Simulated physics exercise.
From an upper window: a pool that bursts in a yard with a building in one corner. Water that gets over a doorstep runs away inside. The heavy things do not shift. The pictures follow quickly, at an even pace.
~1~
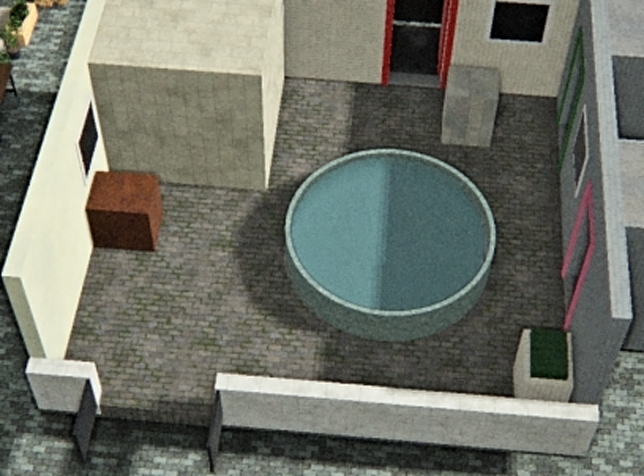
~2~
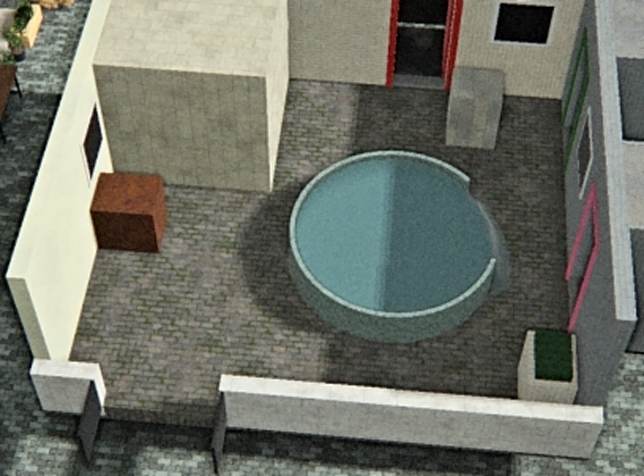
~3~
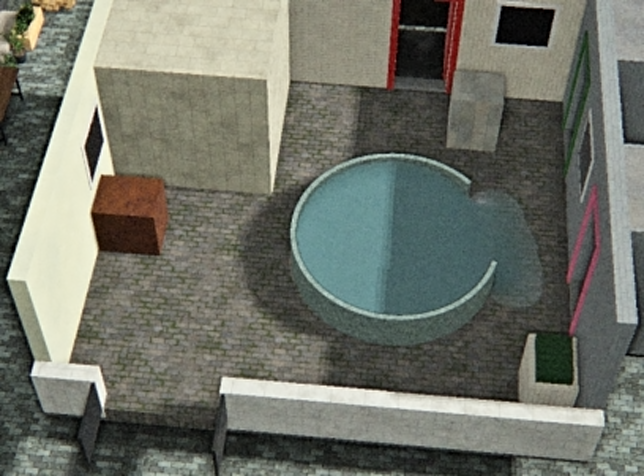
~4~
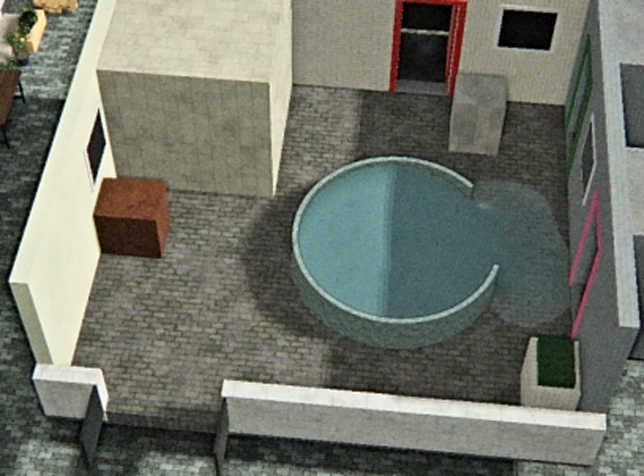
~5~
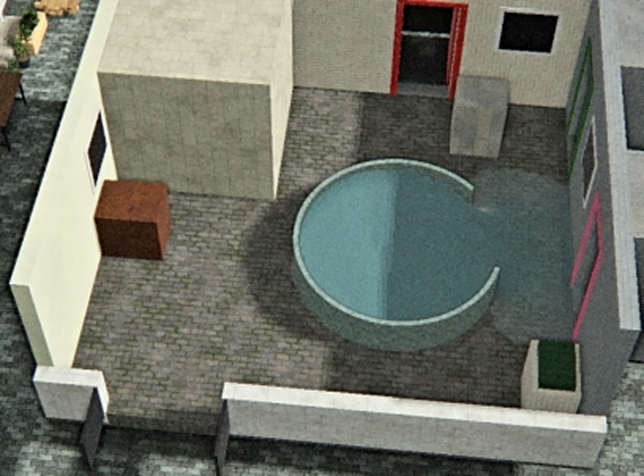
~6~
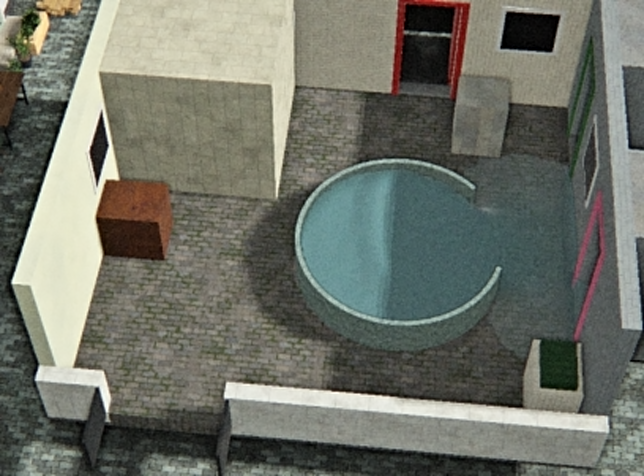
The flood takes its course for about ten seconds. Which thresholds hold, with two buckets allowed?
One by one: The red door floods; the green door floods; the pink door floods.
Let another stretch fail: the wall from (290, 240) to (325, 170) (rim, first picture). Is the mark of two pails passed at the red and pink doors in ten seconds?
Then: The red door stays under; the pink door keeps below it.
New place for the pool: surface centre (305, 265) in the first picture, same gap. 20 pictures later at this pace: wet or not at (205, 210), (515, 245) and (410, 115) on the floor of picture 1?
In turn: Not flooded, wet, wet.
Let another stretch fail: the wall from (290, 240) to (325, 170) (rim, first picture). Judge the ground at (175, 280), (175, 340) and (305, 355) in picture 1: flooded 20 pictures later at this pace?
As listed: Covered, under water, clear.
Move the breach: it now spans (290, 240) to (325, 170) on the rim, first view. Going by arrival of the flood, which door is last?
That is the pink-painted one.
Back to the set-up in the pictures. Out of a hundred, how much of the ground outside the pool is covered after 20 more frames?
About 55 per cent.
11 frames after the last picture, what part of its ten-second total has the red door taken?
Near 0 in a hundred.
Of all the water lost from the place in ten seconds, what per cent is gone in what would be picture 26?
I make it 30 per cent.
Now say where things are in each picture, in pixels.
In the first frame, still water in the round pool at (390, 231).
In the second frame, water pours out at (488, 237) and has run to (503, 289).
In the third frame, water pours out at (489, 241) and has run to (528, 300).
In the fourth frame, the front is at (550, 316), out from the gap at (491, 245).
In the fifth frame, the front is at (567, 191), out from the gap at (491, 247).
In the sixth frame, water pours out at (493, 247) and has run to (568, 168).
A moment on, water covers 20 % of the floor; the red door not reached, the green door wet at the sill, nothing in, the pink door over two buckets in.
Next, water covers 25 % of the floor; the red door wet at the sill, nothing in, the green door under two buckets in, the pink door far over two buckets in.
Then, water covers 55 % of the floor; the red door under two buckets in, the green door over two buckets in, the pink door far over two buckets in.
Later, water covers 85 % of the floor; the red door over two buckets in, the green door far over two buckets in, the pink door far over two buckets in.
In the end, water covers 95 % of the floor; the red door over two buckets in, the green door far over two buckets in, the pink door far over two buckets in.
